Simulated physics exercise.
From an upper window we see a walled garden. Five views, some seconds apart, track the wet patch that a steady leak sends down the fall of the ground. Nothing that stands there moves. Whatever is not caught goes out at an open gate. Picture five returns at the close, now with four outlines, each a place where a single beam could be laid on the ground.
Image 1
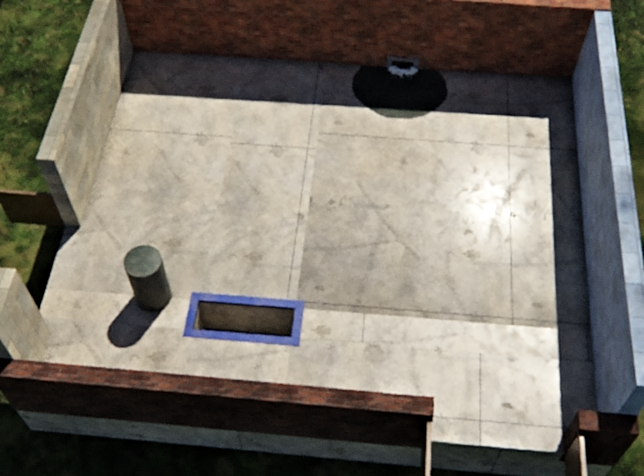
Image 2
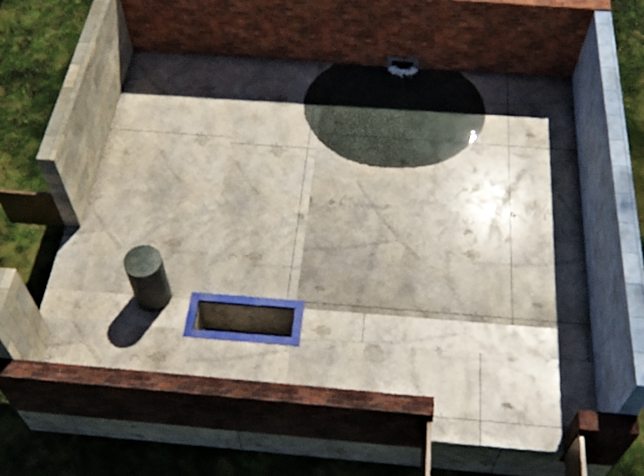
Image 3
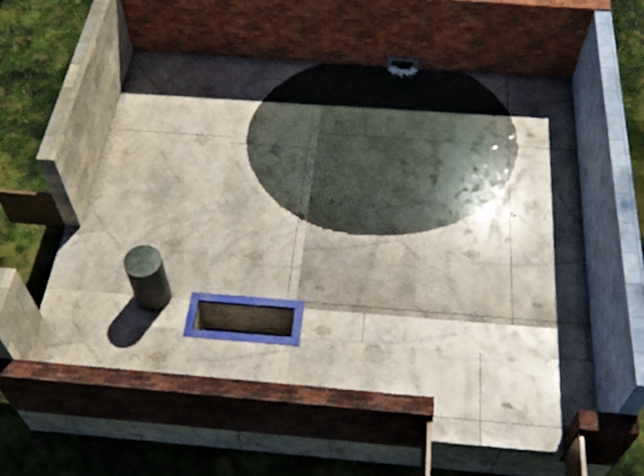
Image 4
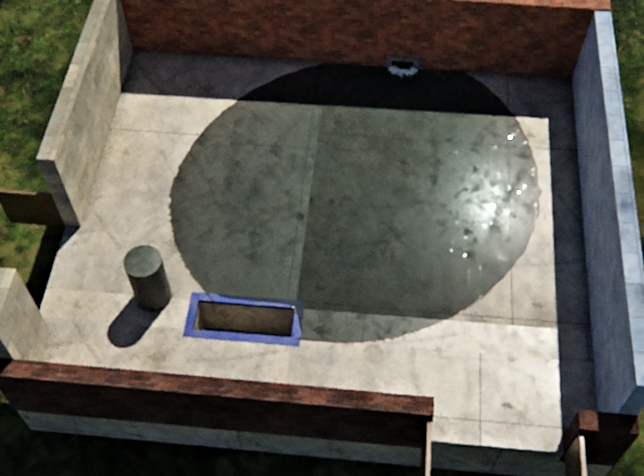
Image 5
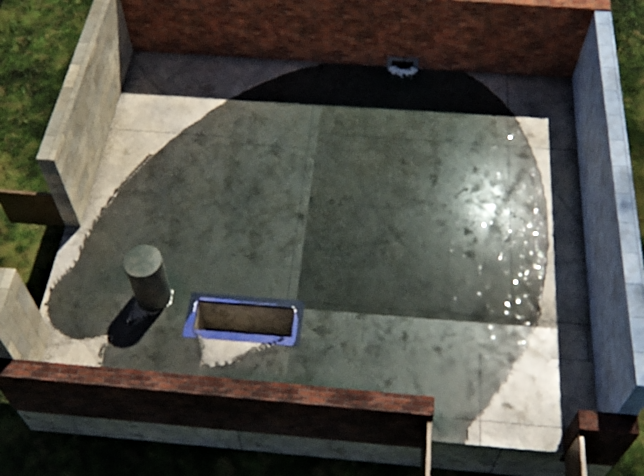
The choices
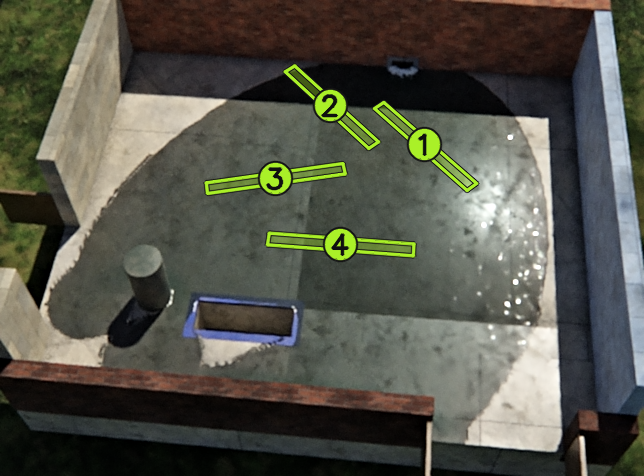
At the start, a small dark wet patch lies beneath an outlet by the brick back wall of a walled yard. Water spreads forward across the pale paving in a widening oval, reaching the blue-edged gully, then wraps around it and the green post at left, covering most of the floor.
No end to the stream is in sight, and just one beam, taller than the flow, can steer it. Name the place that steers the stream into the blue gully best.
It is 3.
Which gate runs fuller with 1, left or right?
The right gate.
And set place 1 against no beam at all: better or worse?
Place 1 is worse.
In lime, 1 from (379, 105) to (471, 186); 2 from (290, 68) to (373, 145); 3 from (206, 188) to (344, 168); 4 from (268, 238) to (413, 249).
If 1 is chosen, about 30 % of the stream goes into the blue gully, about 70 % out by the gates.
If 2 is chosen, about 25 % of the stream goes into the blue gully, about 75 % out by the gates.
If 3 is chosen, about 45 % of the stream goes into the blue gully, about 55 % out by the gates.
If 4 is chosen, about 32 % of the stream goes into the blue gully, about 68 % out by the gates.
